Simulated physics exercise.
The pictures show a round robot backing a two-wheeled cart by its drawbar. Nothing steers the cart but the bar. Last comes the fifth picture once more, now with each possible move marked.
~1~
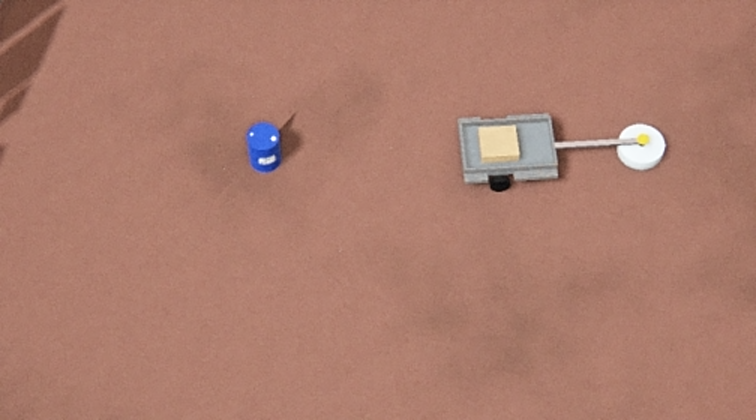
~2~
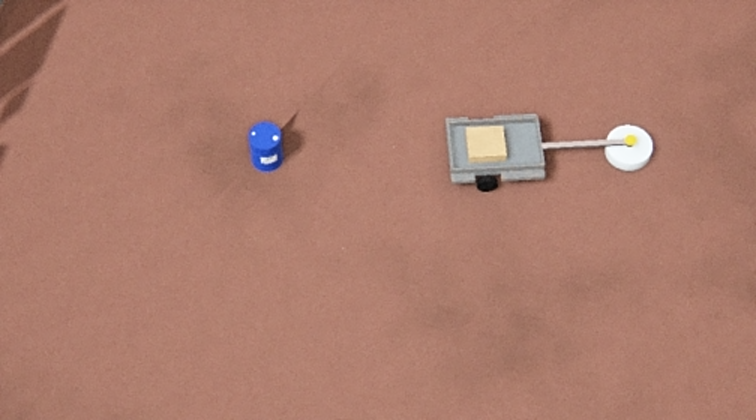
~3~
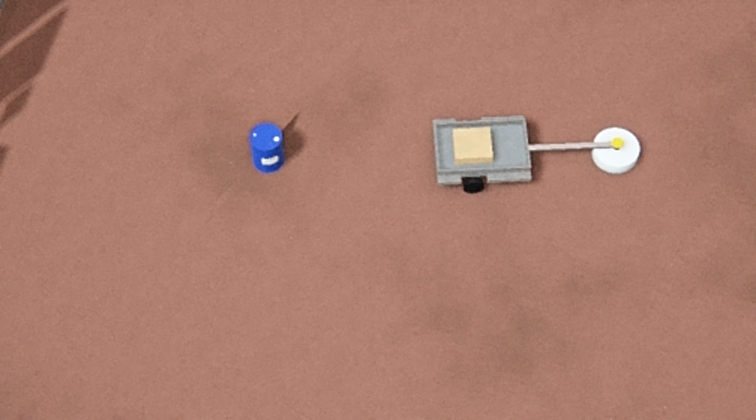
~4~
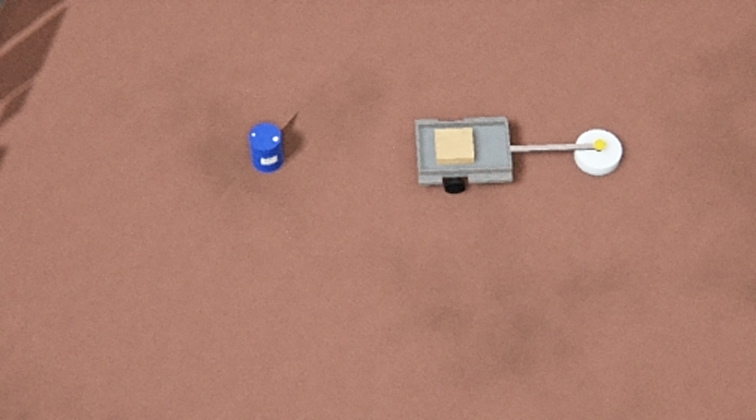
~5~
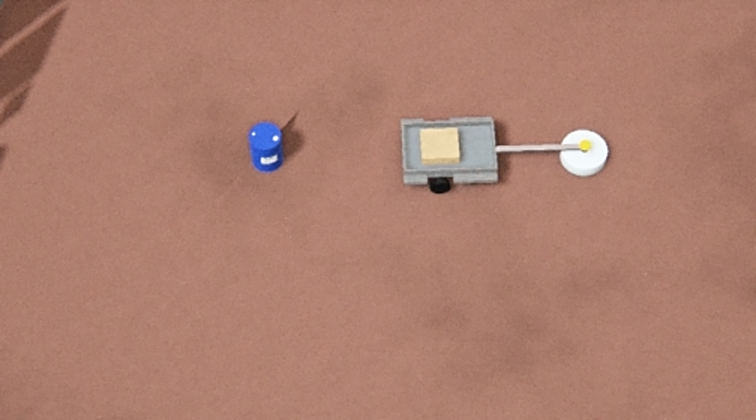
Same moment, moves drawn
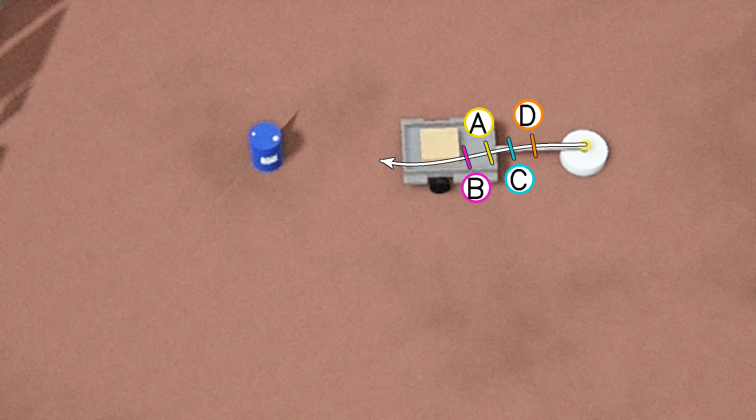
On reddish-brown ground, a round white robot backs a grey cart left toward a blue keg.
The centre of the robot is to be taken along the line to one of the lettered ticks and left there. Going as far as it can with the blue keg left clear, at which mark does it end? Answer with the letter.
The farthest safe stop is A.
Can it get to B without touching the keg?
No.
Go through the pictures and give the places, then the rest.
In the first frame, grey cart (507, 147); blue keg (266, 159); robot (641, 145).
In the second frame, robot (629, 146); grey cart (495, 147); blue keg (267, 159).
In the third frame, robot (616, 149); grey cart (481, 149); blue keg (269, 160).
In the fourth frame, robot (598, 151); grey cart (463, 149); blue keg (268, 160).
In the fifth frame, robot (584, 151); grey cart (449, 149); blue keg (268, 159).
On the marked copy, A at (489, 153); B at (467, 157); C at (511, 149); D at (534, 146); the route from (585, 144) via (483, 154) to (381, 161).
Taking A. A third of the way, robot (550, 152), cart (414, 150).
Two thirds of the way, robot (516, 154), cart (380, 151).
When it is over, robot (488, 159), cart (352, 152); nothing has been touched.
As for the rest, B is too far, the keg has been hit; C is safe but short; D is safe but short.
